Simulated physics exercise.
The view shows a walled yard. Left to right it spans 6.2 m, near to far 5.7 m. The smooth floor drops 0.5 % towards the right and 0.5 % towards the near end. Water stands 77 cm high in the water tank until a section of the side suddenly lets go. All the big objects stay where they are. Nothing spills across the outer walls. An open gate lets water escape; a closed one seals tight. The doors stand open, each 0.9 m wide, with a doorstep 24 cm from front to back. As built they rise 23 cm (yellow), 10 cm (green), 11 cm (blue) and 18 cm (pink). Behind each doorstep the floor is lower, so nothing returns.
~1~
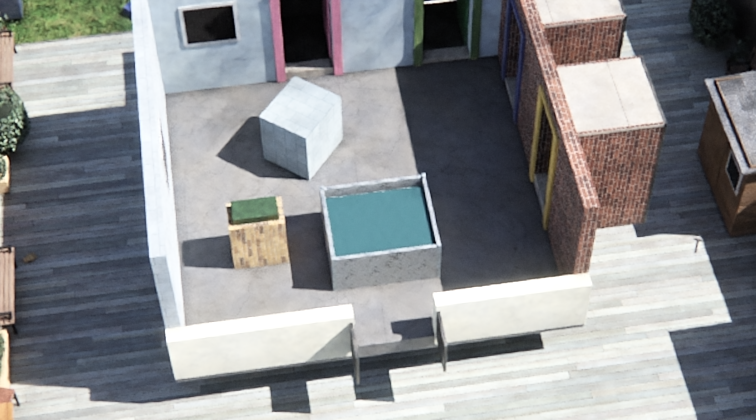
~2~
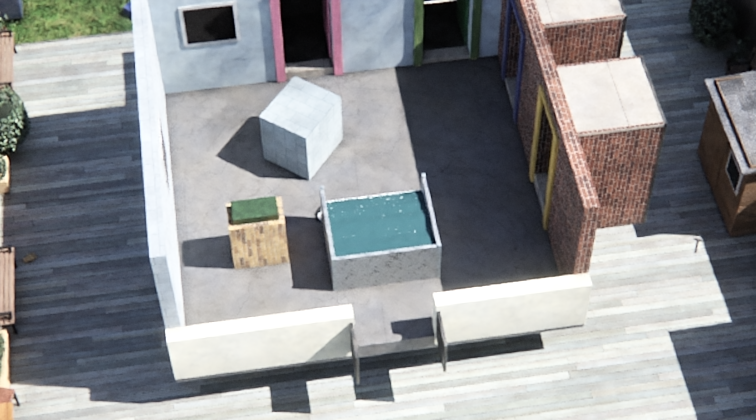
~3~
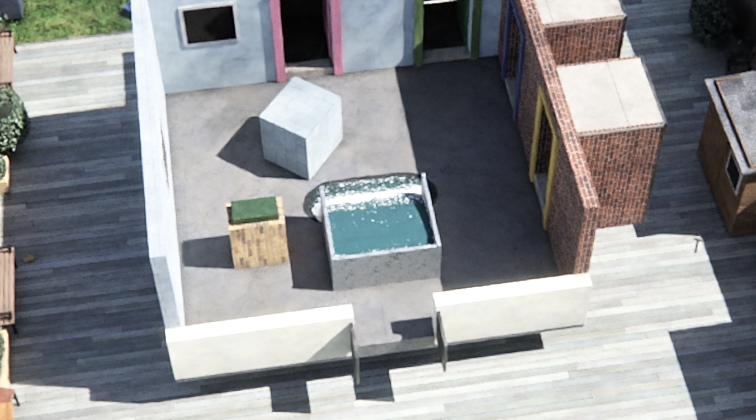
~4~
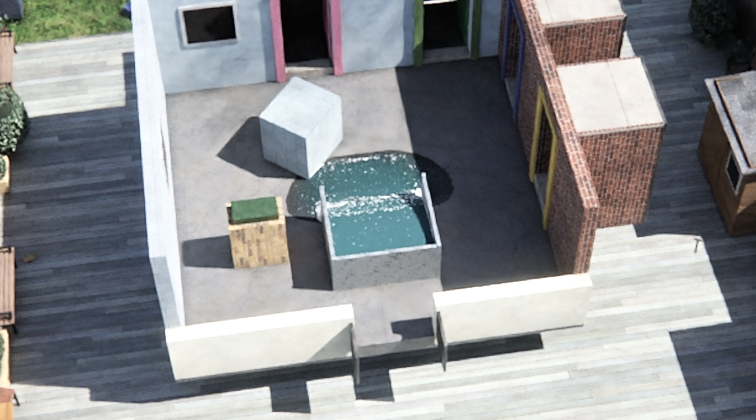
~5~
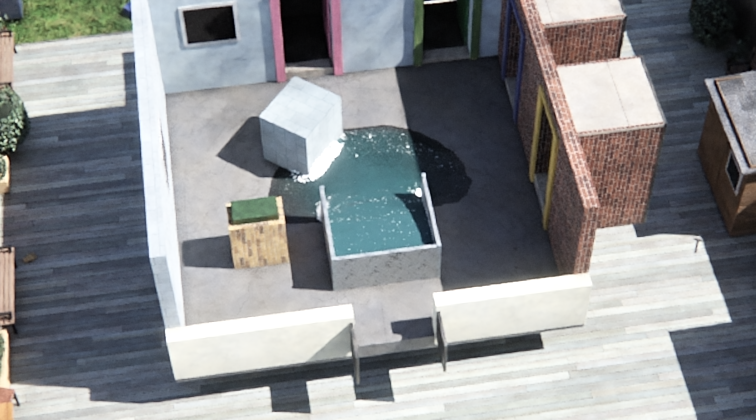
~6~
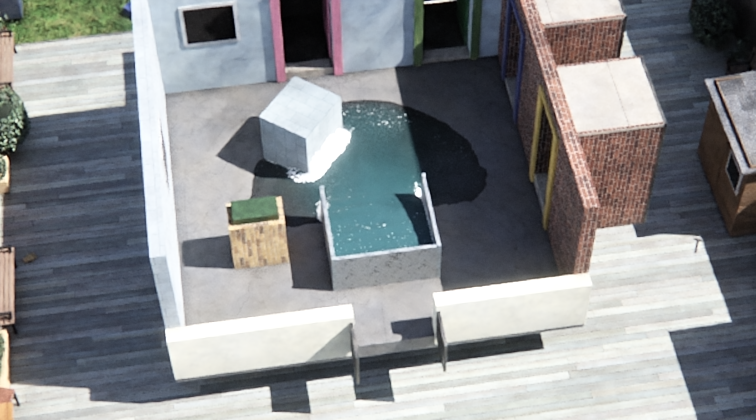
In a walled yard with open coloured doorways, a grey tank of still blue-green water stands near a pale block and a smaller wooden box topped with green. Water pours out through the tank's far side, foaming at first, then spreads across the grey floor and washes white around the block's base.
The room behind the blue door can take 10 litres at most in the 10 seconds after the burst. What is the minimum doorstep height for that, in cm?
Close to 19 cm is just enough.
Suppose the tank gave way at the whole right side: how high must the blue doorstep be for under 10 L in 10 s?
Some 7.5 cm.
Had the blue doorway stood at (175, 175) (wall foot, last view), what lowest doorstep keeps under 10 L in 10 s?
Roughly 9.0 cm.
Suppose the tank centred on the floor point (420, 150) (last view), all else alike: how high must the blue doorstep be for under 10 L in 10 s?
About 14.5 cm.
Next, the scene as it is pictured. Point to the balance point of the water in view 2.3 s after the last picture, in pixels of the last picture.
Near (375, 141).
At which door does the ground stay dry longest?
It is the yellow one.
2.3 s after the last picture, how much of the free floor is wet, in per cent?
Near 55 per cent is wet.
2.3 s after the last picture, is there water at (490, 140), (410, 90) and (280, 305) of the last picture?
In that order: Under water, under water, dry.
Then, 0.7 s after the last picture water covers 35 % of the floor, deepest (42 cm) near (390, 72); it has not reached the blue door.
Then, 2.3 s after the last picture water covers 55 % of the floor, deepest (33 cm) near (497, 67); 19 cm at the blue door, 17 litres in over its 11 cm doorstep.
Then, 9.3 s after the last picture water covers 100 % of the floor, deepest (10 cm) near (565, 306); 4 cm at the blue door, 64 litres in over its 11 cm doorstep.
At the blue door as built, the water peaked near 21 cm, 1.9 s after the last picture.
Run again over the same 10 s with other heights there, 16 litres in over 17 cm, 2 litres over 23 cm. The limit of 10 litres is kept from about 19 cm up.
